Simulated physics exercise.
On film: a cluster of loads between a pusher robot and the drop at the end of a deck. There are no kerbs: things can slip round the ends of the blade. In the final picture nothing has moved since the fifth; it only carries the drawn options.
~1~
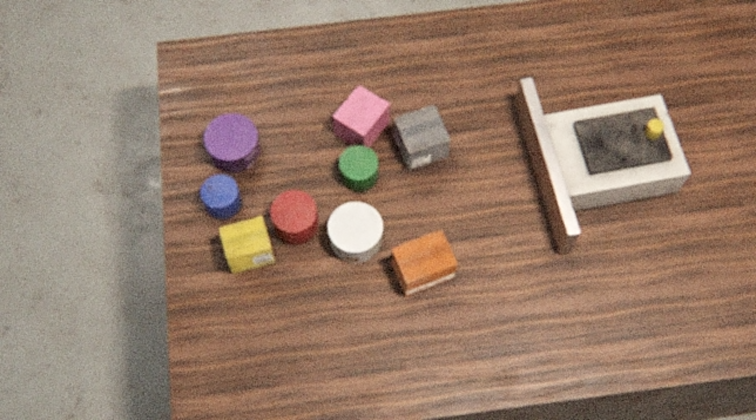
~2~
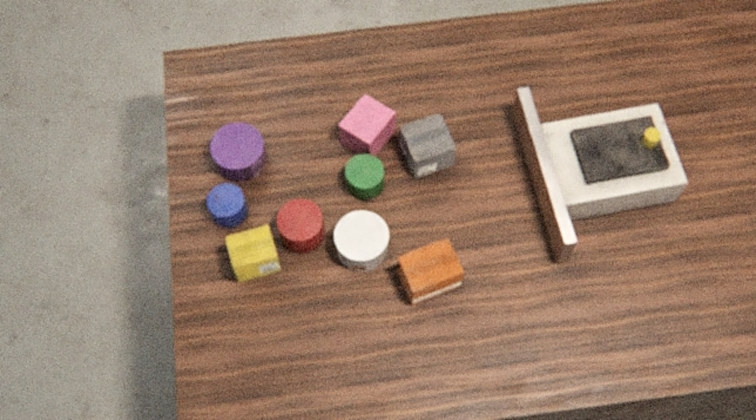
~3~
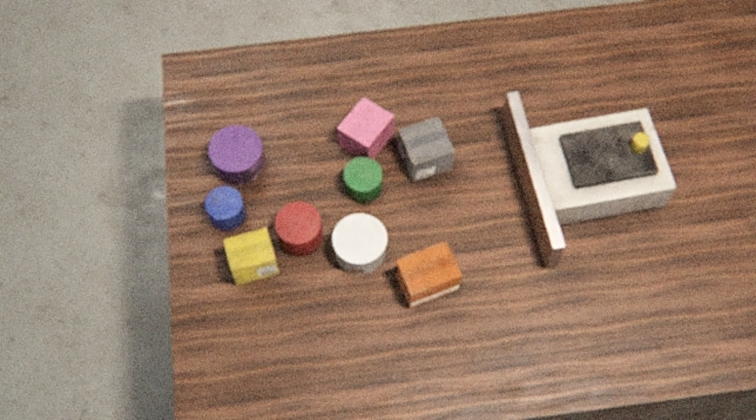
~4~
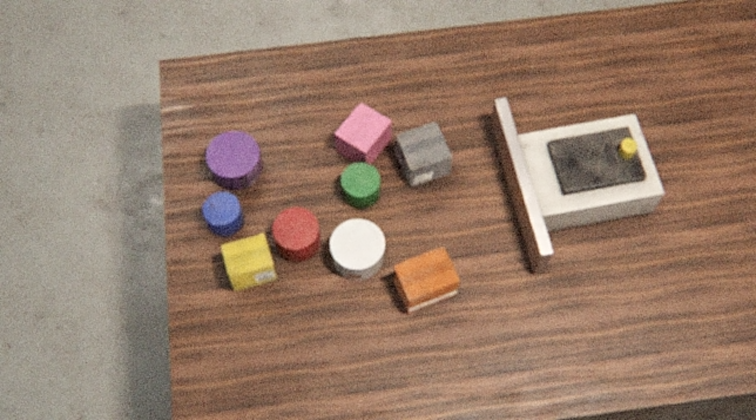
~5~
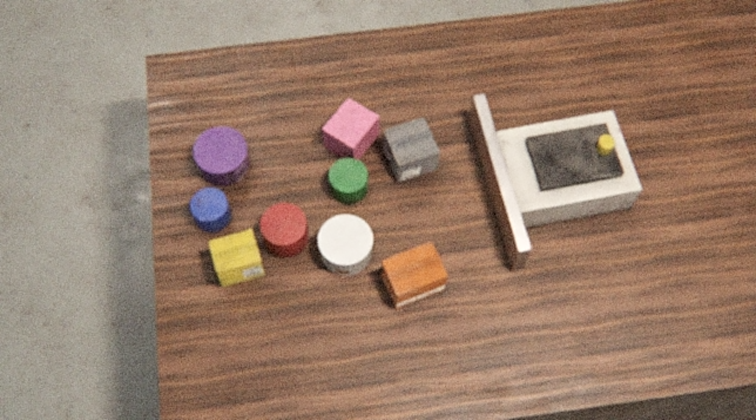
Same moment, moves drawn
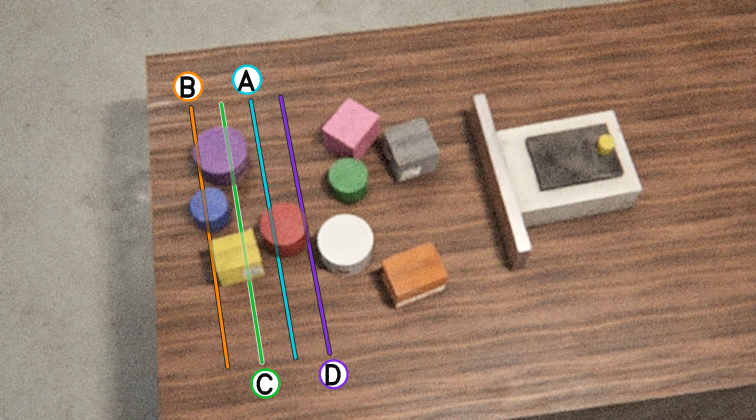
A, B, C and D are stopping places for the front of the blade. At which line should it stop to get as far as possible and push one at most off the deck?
At C, and not beyond.
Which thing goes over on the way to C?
It is the blue canister.
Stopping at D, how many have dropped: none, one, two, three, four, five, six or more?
By then, none.
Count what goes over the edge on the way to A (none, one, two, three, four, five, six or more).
The count is none.
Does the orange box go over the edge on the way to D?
No.
On the marked copy, A at (272, 221); B at (208, 229); C at (240, 225); D at (304, 217).
Following C. Soon after the start, robot (476, 169); pink crate (339, 128); orange box (392, 278).
Later, robot (382, 180); yellow box (224, 261); green canister (240, 191).
In the end, robot (310, 189); blue canister over the edge; green canister (170, 196); one fallen.
As for the rest, A is within the limit but short; B drops three; D is within the limit but short.
